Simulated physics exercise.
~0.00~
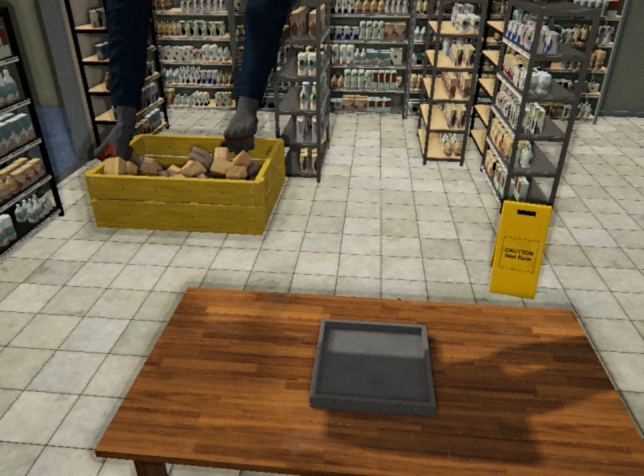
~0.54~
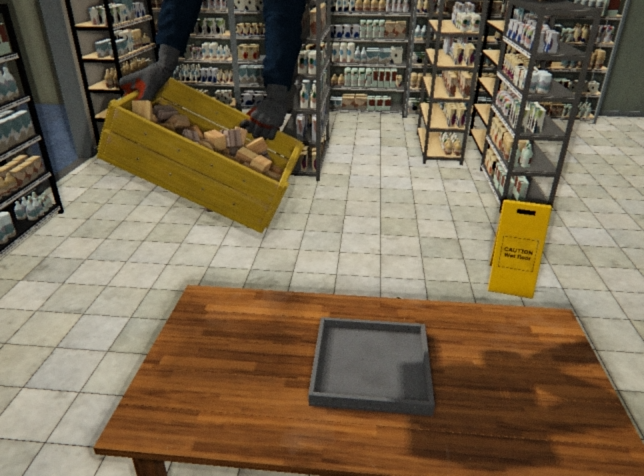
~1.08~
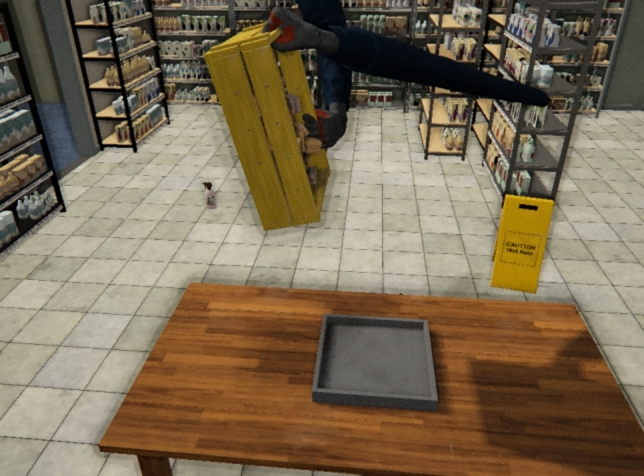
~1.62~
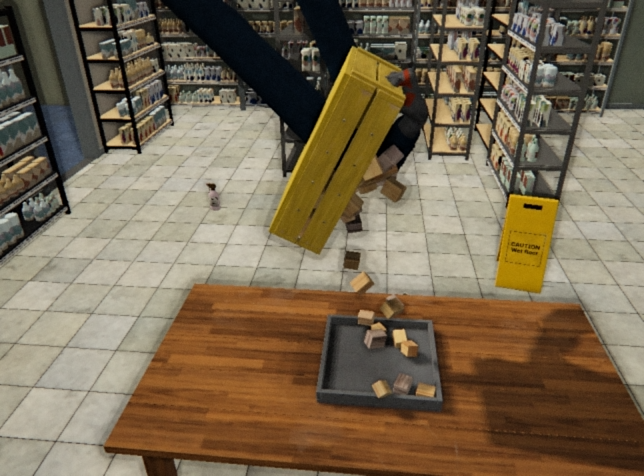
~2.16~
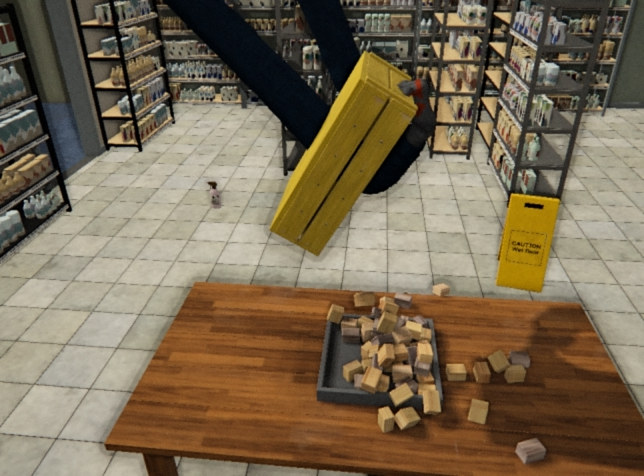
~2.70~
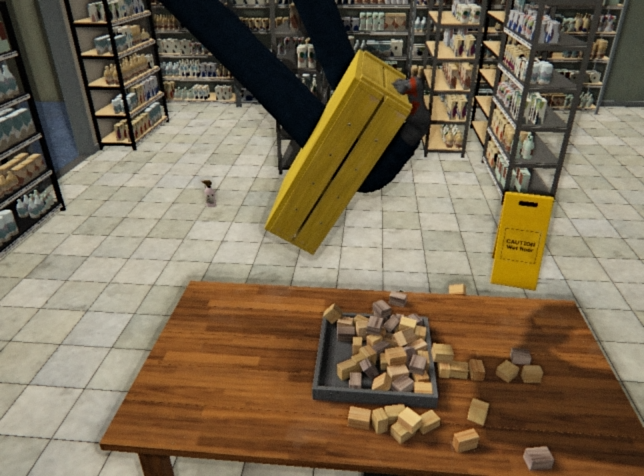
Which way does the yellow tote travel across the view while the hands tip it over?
The yellow tote moves to the right, as the viewer sees it.
